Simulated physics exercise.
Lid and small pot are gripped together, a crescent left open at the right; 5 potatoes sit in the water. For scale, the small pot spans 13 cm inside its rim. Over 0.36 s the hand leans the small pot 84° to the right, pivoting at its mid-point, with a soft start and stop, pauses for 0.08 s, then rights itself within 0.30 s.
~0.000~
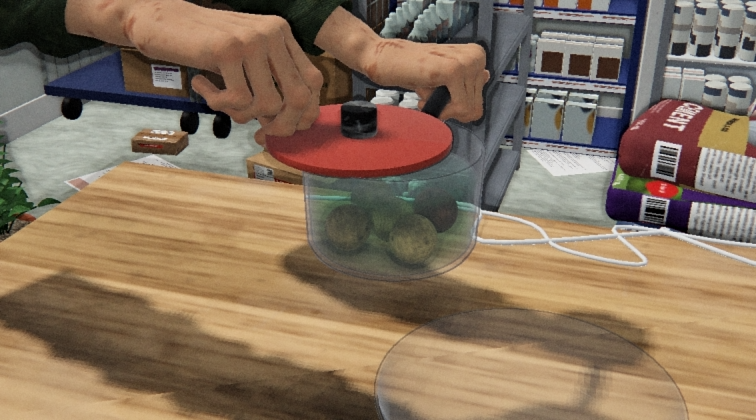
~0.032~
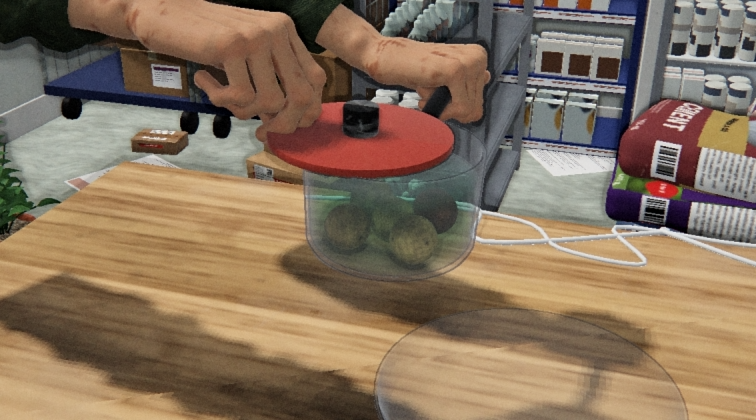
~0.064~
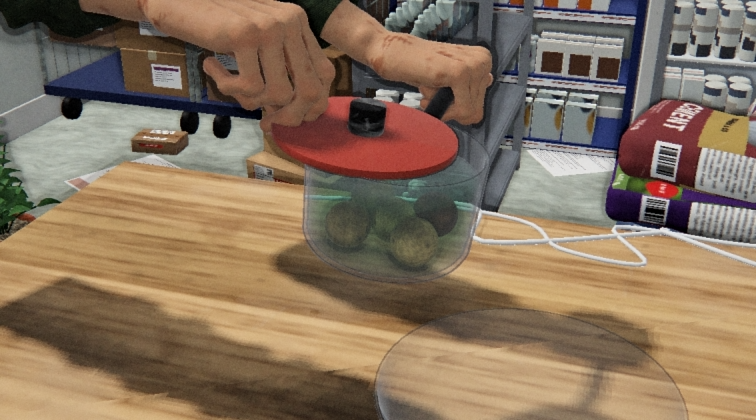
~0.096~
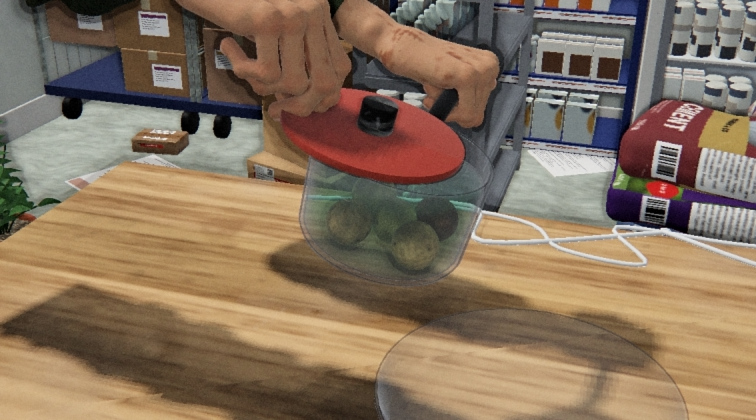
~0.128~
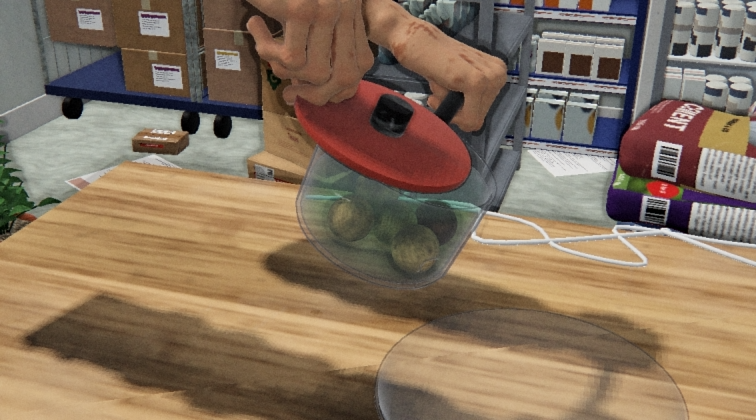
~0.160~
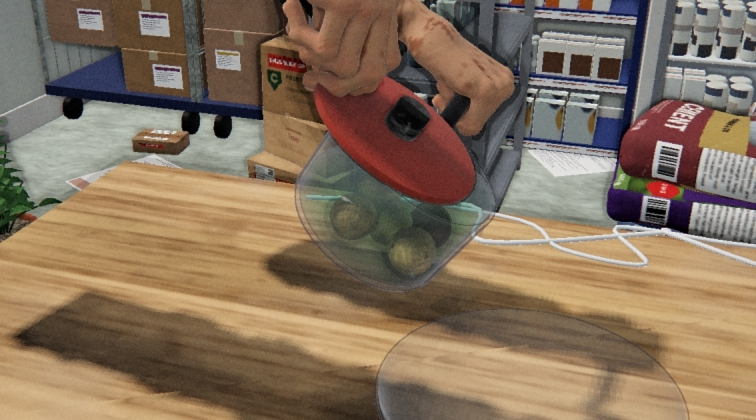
At first, two hands hold a clear pot level above a wooden table, a red lid pressed over it and round brown potatoes resting in the greenish water inside. The hands then lean the pot and lid together to the right, slowly and then more steeply, until both are clearly slanted.
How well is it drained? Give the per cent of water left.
Some 30 per cent remains.
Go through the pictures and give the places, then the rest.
In the first picture, tilt 0°; pouring edge (482, 159); surface from (313, 162) to (477, 183); the lid's edge is at (448, 146), 23 mm short of the rim.
In the second picture, tilt 2°; pouring edge (483, 161); surface from (313, 162) to (478, 184).
In the third picture, tilt 6°; pouring edge (487, 169); surface from (314, 160) to (480, 186).
In the fourth picture, tilt 14°; pouring edge (490, 182); surface from (316, 159) to (484, 189).
In the fifth picture, tilt 24°; pouring edge (493, 198); surface from (316, 158) to (489, 195).
In the sixth picture, tilt 35°; pouring edge (491, 216); surface from (312, 157) to (491, 202); 1 per cent is over the edge; the lid's edge is at (470, 189), 23 mm short of the rim.
By 0.31 s the tilt is 80° and 71 per cent of the water is still in the small pot.
By 0.41 s the tilt is 84° and 45 per cent of the water is still in the small pot.
By 0.53 s the tilt is 67° and 32 per cent of the water is still in the small pot.
By 0.65 s the tilt is 17° and 30 per cent of the water is still in the small pot.
At rest 30 per cent of the water is still in the small pot.
